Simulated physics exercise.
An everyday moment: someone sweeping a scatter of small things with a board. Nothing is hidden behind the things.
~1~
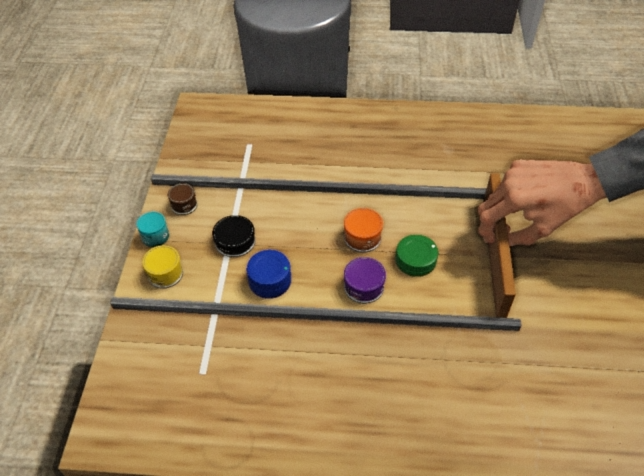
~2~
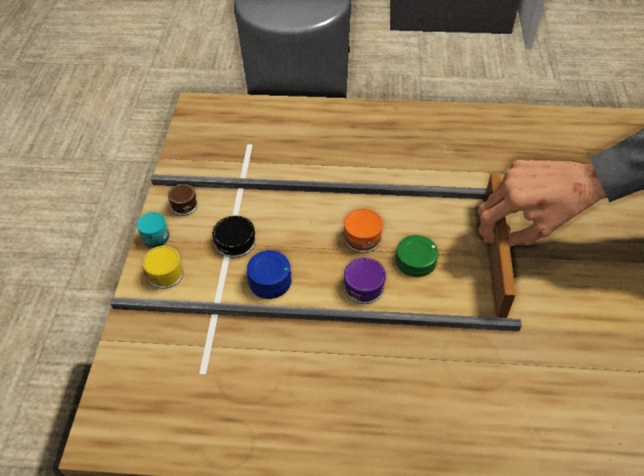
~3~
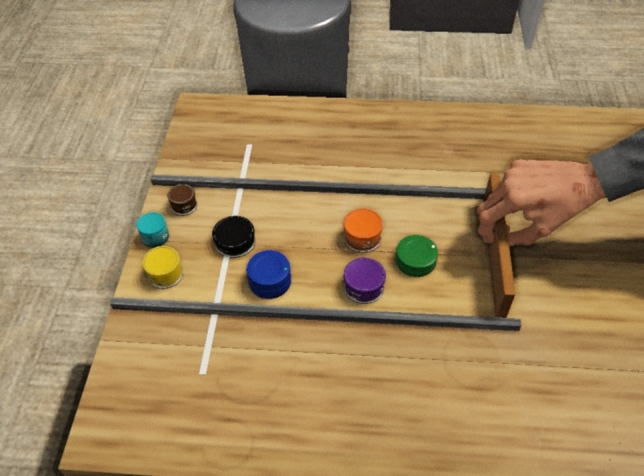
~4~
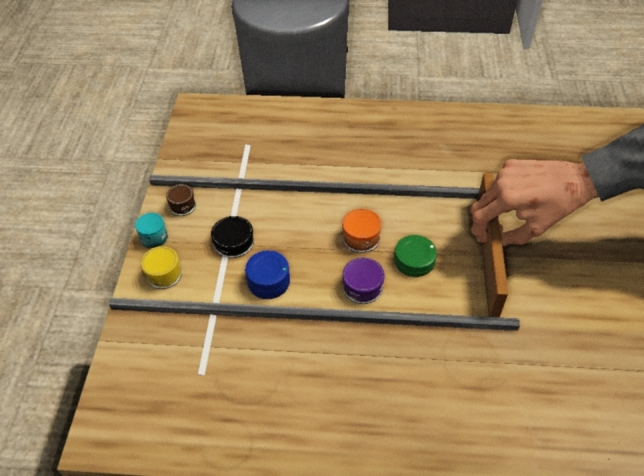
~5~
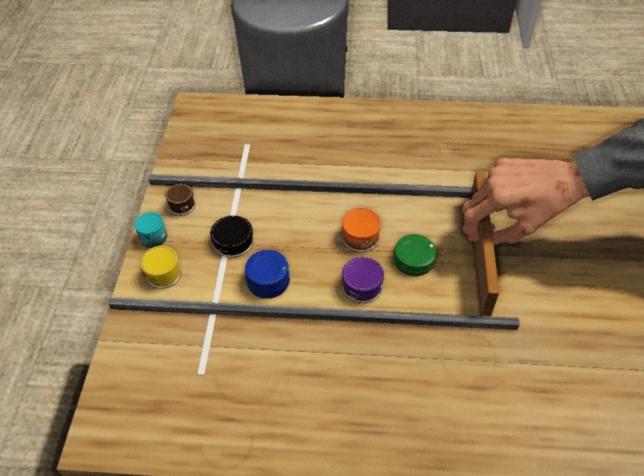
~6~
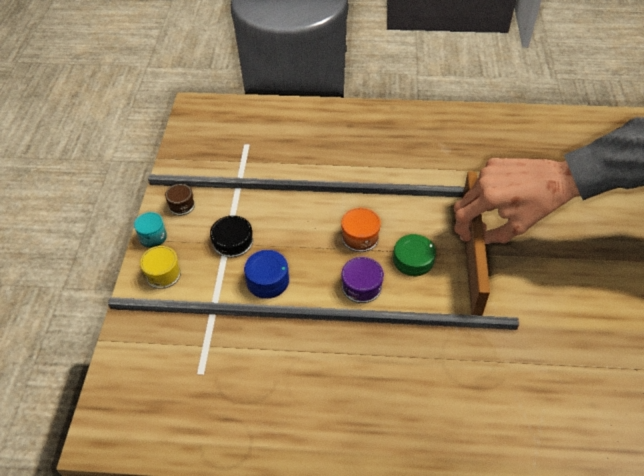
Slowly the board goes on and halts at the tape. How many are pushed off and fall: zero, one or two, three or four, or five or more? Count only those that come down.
The number that fall off is zero.
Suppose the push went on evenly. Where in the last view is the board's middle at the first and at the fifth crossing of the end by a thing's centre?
Its middle is around (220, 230) and later (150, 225).
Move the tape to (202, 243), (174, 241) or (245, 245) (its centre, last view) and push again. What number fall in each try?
Down on the floor: 2, 4 and 0.
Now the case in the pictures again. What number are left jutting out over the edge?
Overhanging: 2.
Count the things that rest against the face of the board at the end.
In contact: 3.
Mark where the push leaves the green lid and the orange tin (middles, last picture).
The green lid at (204, 250), the orange tin at (211, 217).
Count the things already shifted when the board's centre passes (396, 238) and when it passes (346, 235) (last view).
First 3, then 3.
Soon after, none off yet; turquoise tub at rest near (151, 230); yellow pot at rest near (161, 268); brown pot at rest near (180, 200).
In the end, the number that fall off is zero.
